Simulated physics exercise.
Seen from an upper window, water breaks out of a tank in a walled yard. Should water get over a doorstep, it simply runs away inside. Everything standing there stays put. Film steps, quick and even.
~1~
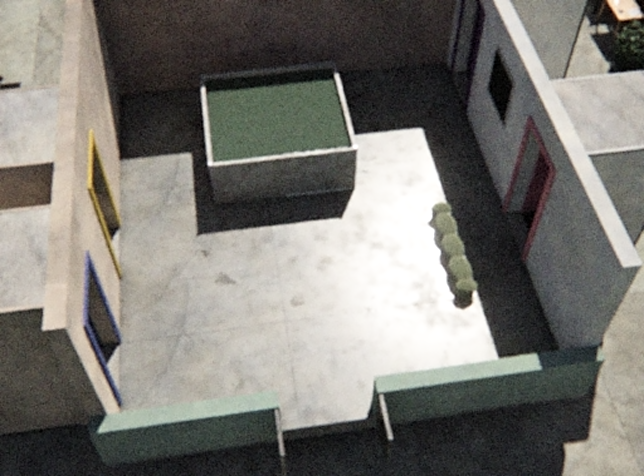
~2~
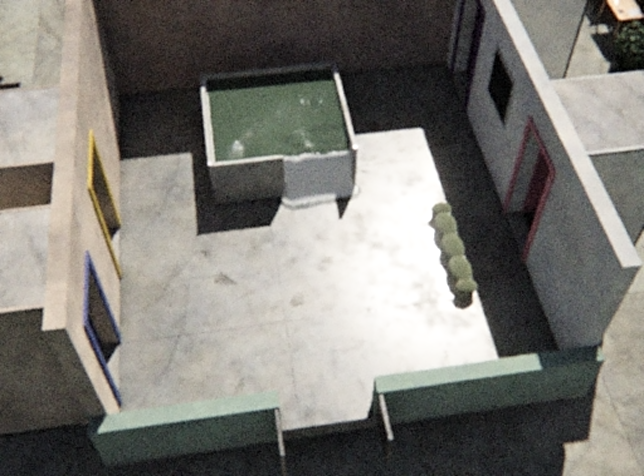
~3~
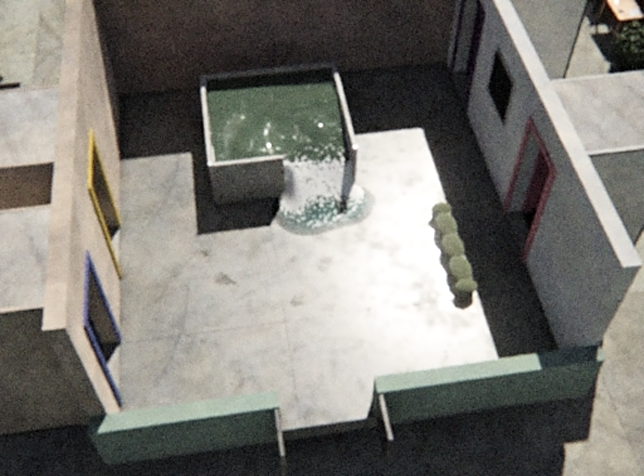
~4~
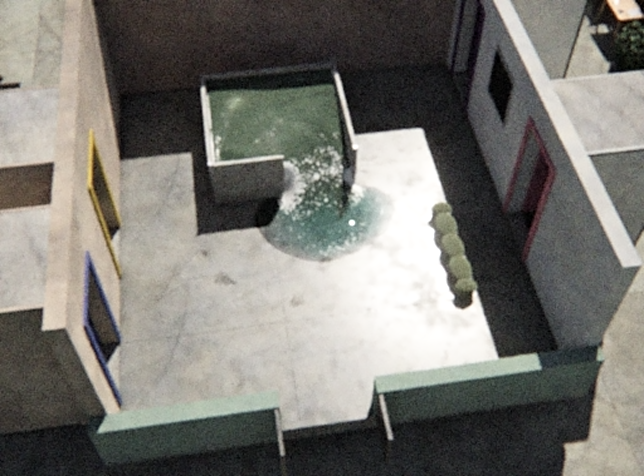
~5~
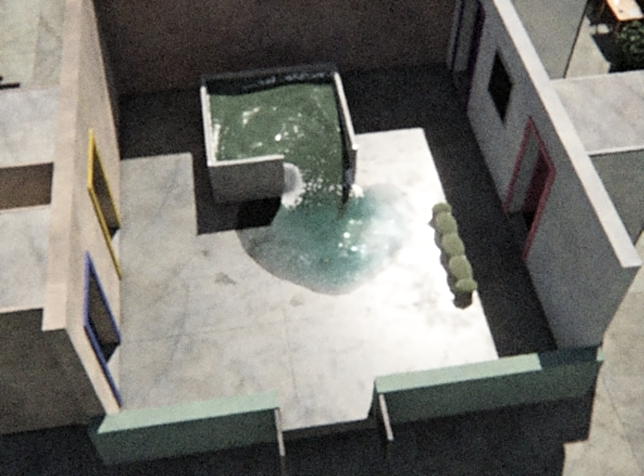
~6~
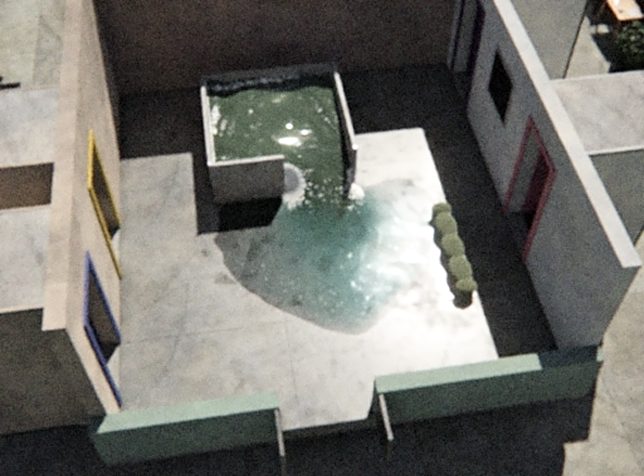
Greenish water bursting through the front wall of a raised tank and spreading across the pale floor of a walled yard.
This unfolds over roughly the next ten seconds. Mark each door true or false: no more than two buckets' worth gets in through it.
Pink door: True, yellow door: True, purple door: True, blue door: False.
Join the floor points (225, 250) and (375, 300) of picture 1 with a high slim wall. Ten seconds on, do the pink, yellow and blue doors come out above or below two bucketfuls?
Pink door runs over, yellow door runs over, blue door runs over.
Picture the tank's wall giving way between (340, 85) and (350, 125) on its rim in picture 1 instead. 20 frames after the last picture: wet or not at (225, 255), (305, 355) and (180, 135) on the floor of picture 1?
Following the listed order, the three come out not reached, not reached and not reached.
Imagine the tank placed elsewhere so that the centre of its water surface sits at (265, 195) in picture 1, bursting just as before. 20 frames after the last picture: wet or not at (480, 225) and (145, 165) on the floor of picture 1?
Hit, spared.
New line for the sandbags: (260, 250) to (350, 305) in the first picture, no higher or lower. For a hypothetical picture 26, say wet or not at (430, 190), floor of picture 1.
Short version: Spared.
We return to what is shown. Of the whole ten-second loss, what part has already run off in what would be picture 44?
Roughly 75 percent.
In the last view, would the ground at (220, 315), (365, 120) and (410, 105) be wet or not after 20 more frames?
First swamped, then spared, then spared.
A moment on, water covers 40 % of the floor; the pink door not reached, the yellow door not reached, the purple door not reached, the blue door not reached.
Next, water covers 45 % of the floor; the pink door wet at the sill, nothing in, the yellow door not reached, the purple door not reached, the blue door wet at the sill, nothing in.
Then, water covers 55 % of the floor; the pink door wet at the sill, nothing in, the yellow door wet at the sill, nothing in, the purple door not reached, the blue door under two buckets in.
Later, water covers 85 % of the floor; the pink door wet at the sill, nothing in, the yellow door wet at the sill, nothing in, the purple door wet at the sill, nothing in, the blue door over two buckets in.
In the end, water covers 95 % of the floor; the pink door wet at the sill, nothing in, the yellow door wet at the sill, nothing in, the purple door under two buckets in, the blue door far over two buckets in.
